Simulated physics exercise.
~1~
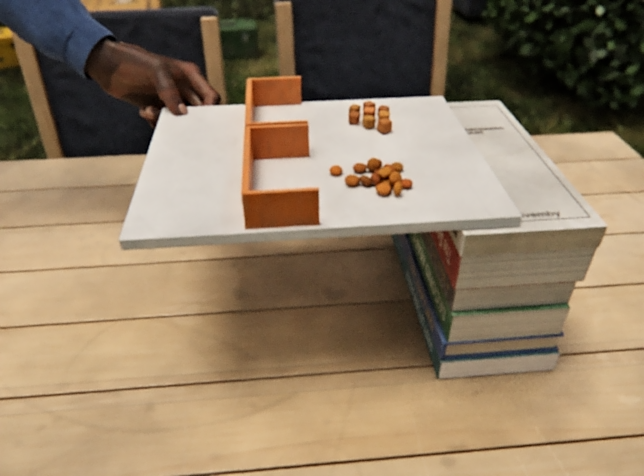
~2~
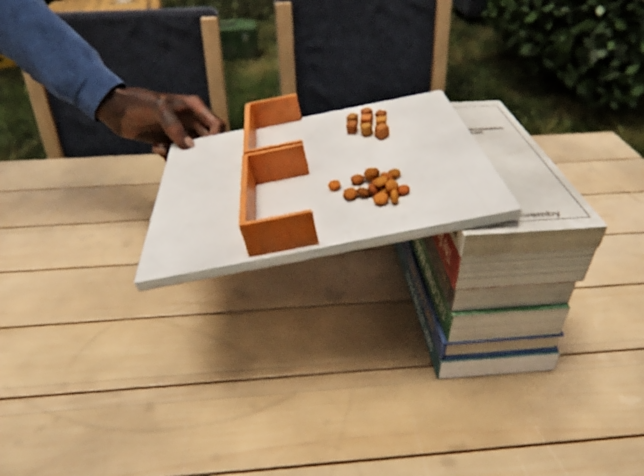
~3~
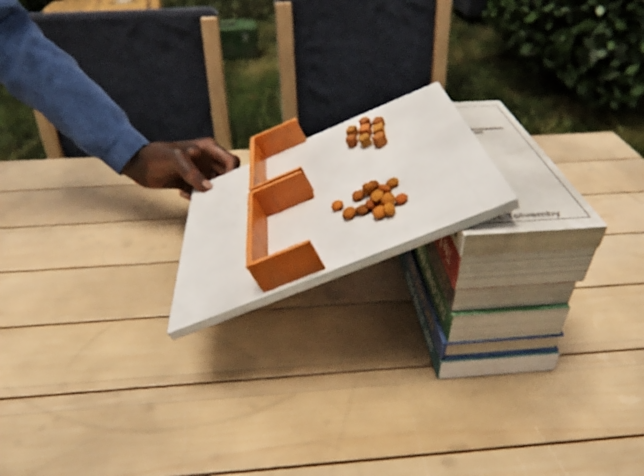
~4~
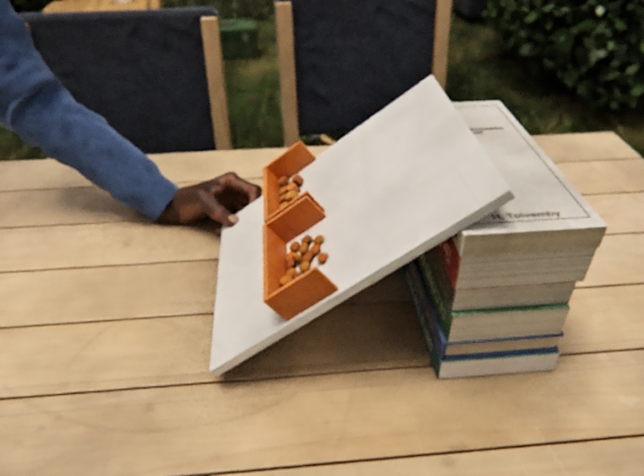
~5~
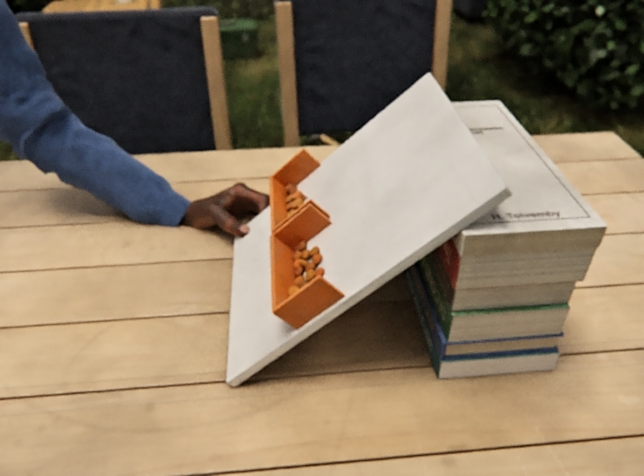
At the start, a hand holds the left end of a white board nearly level, its right end resting on a stack of thick books on a wooden table. Two orange open-fronted barriers stand on the board, with two groups of small orange-brown pieces to their right. The hand lowers the held end, and the board tilts while both groups keep their places on it. As the slope steepens, the pieces move down to the left and into the barriers. The hand brings the low end down to the table, and both groups end up gathered against their barriers.
